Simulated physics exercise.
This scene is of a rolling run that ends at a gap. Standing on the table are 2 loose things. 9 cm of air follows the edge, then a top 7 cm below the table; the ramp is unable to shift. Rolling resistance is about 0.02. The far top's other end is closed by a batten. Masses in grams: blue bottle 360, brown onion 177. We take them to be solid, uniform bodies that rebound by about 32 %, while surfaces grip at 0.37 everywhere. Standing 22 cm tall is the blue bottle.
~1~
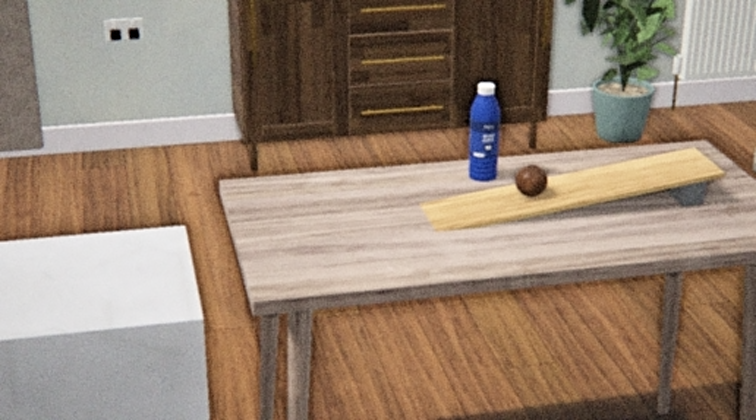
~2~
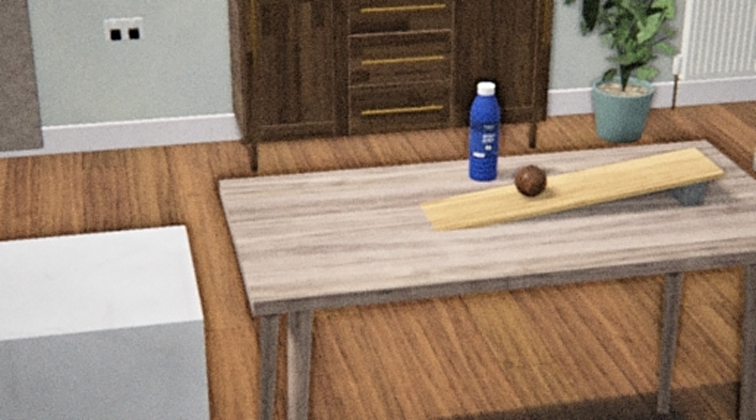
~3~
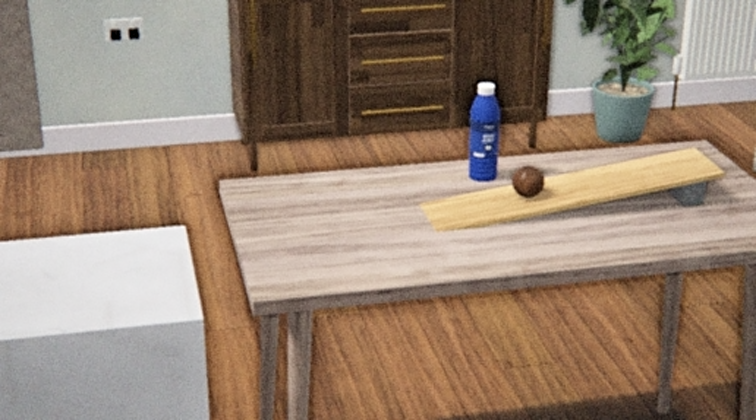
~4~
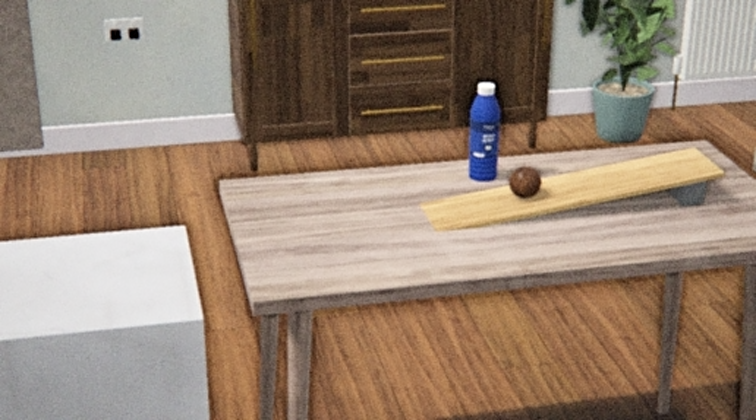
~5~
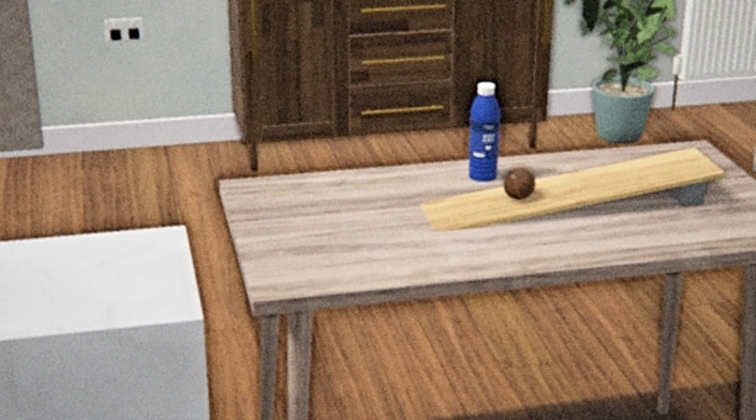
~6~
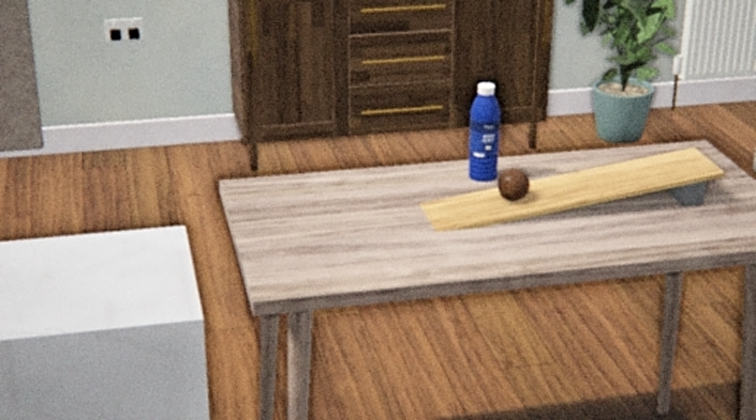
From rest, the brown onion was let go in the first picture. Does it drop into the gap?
Yes.
Then, 0.80 s on from there, 24 cm of run left; brown onion near (345, 210).
Then, 1.60 s on from there, down in the gap; brown onion near (244, 314).
In the end, down in the gap; blue bottle under 8 cm from the start.
